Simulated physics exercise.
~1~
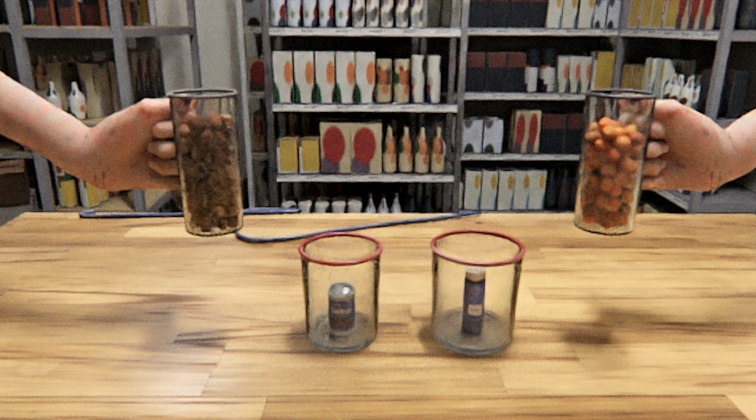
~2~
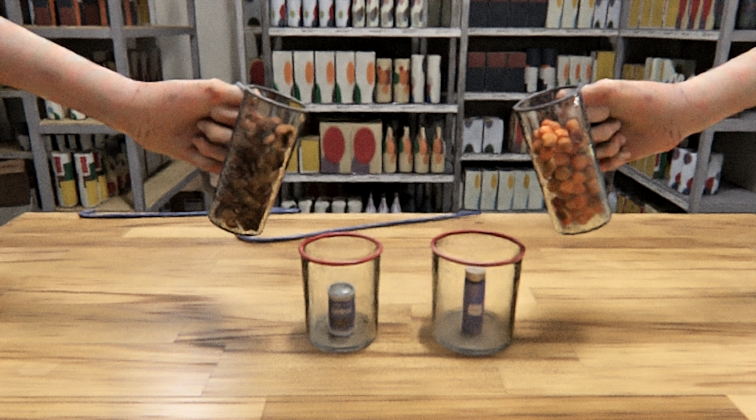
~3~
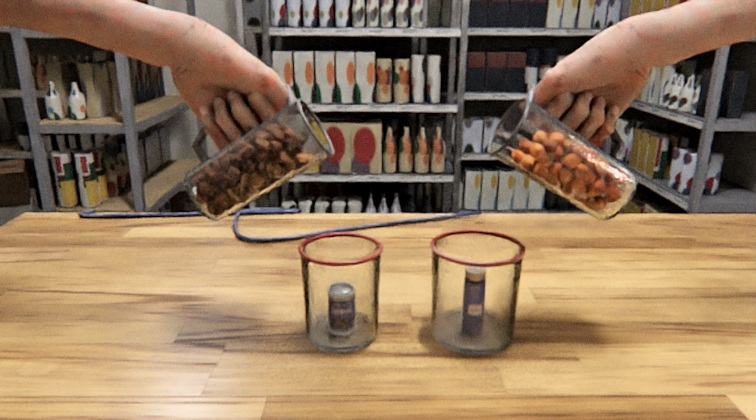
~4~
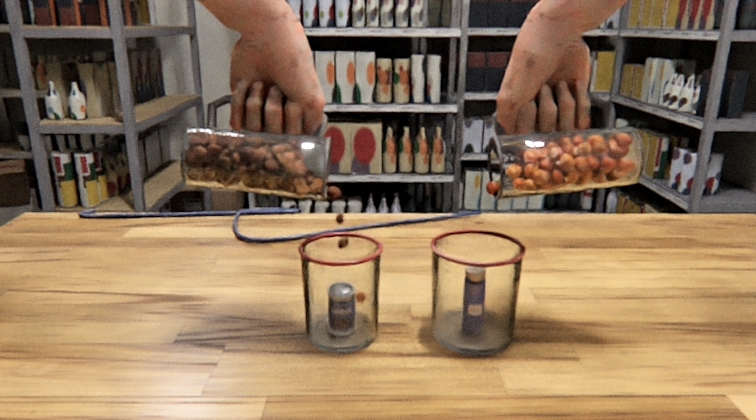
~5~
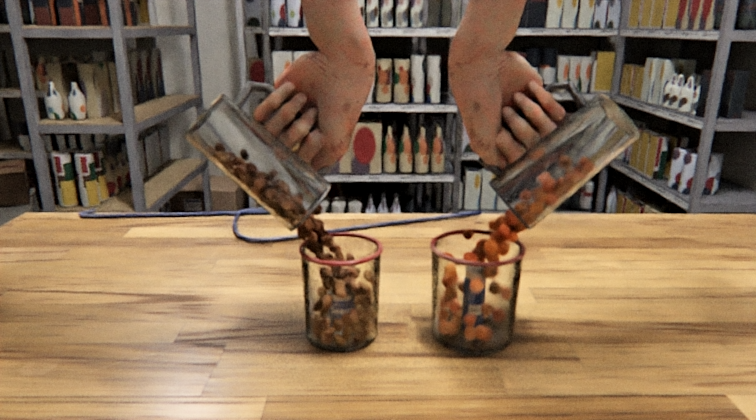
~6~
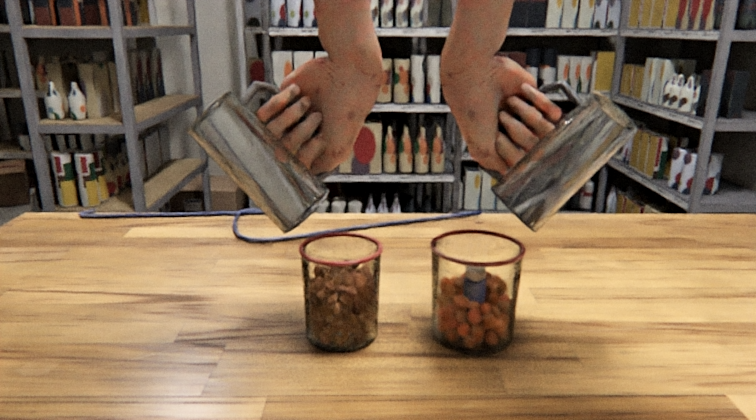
In the video, two hands tip glass cups of brown and orange pieces into two red-rimmed glasses, each holding a small object, until the cups are empty. The brown pieces cover the left object, while the right object's top still shows above the orange ones.
